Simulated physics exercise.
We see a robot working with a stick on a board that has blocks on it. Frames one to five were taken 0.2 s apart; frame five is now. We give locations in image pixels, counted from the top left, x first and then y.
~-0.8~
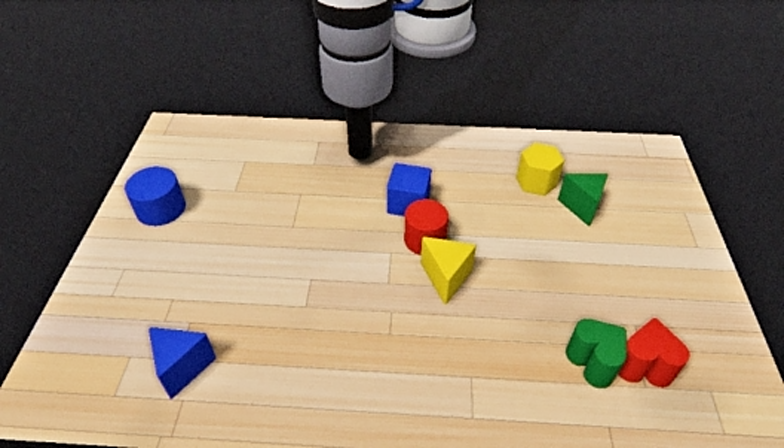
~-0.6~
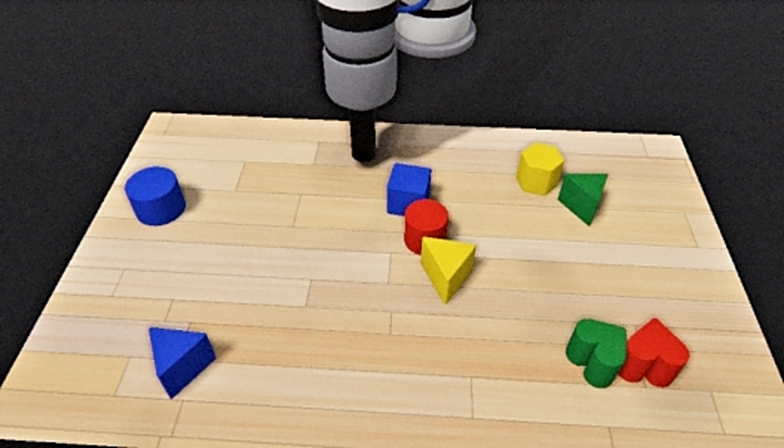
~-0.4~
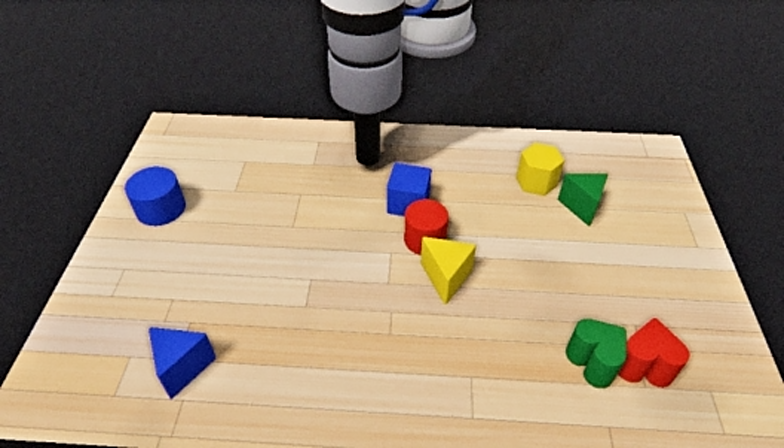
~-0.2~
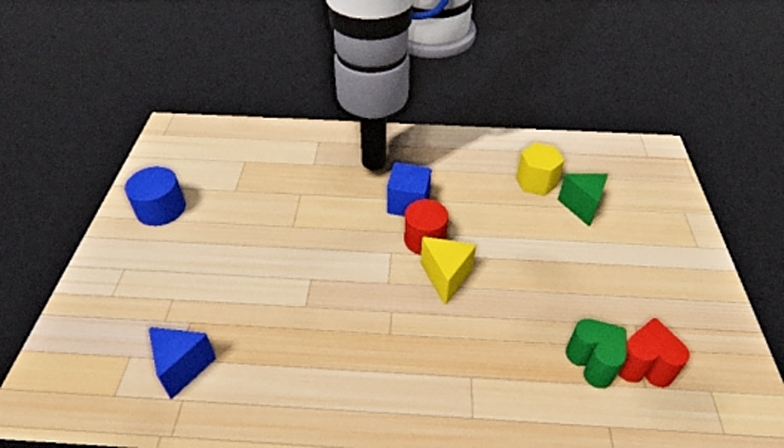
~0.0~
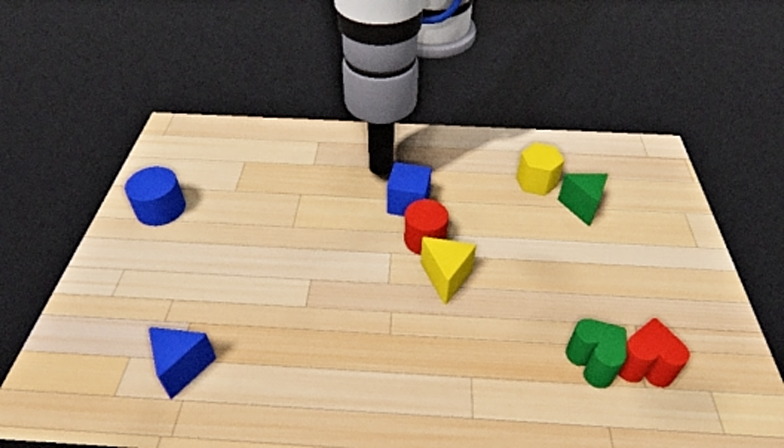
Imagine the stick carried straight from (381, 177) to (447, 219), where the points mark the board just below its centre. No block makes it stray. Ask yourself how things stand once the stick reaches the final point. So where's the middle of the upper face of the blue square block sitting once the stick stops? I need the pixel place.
Located at (471, 219).
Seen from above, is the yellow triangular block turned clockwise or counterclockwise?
Spins counterclockwise.
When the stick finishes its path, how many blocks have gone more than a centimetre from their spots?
Answer: 3+.
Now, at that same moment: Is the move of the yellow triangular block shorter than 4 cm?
Yes, that is how it ends up.
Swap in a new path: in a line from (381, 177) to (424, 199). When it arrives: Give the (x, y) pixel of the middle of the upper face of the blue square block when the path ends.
In the picture, it is at (446, 198).
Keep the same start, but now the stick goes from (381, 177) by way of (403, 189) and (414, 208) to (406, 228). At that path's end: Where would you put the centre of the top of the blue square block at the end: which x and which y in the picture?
In the picture, that point is around (445, 207).
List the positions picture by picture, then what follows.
The first frame shows tip of the stick (360, 152), middles of tops, blue square block (410, 177), red disc (427, 214), yellow triangular block (449, 253).
The second frame shows stick (364, 155), nothing pushed.
The third frame shows stick (368, 158), nothing pushed.
The fourth frame shows stick (374, 162), nothing pushed.
The fifth frame shows stick (381, 168), blue square block (410, 177), red disc (427, 214), yellow triangular block (449, 253).
The first path, step by step. Halfway along, stick (413, 188); blue square block (439, 195); red disc (435, 225); yellow triangular block (448, 256), turned 15° anticlockwise.
At the end, stick (448, 210); blue square block (471, 219), turned 15° clockwise; red disc (445, 245); yellow triangular block (446, 278), turned 20° anticlockwise.
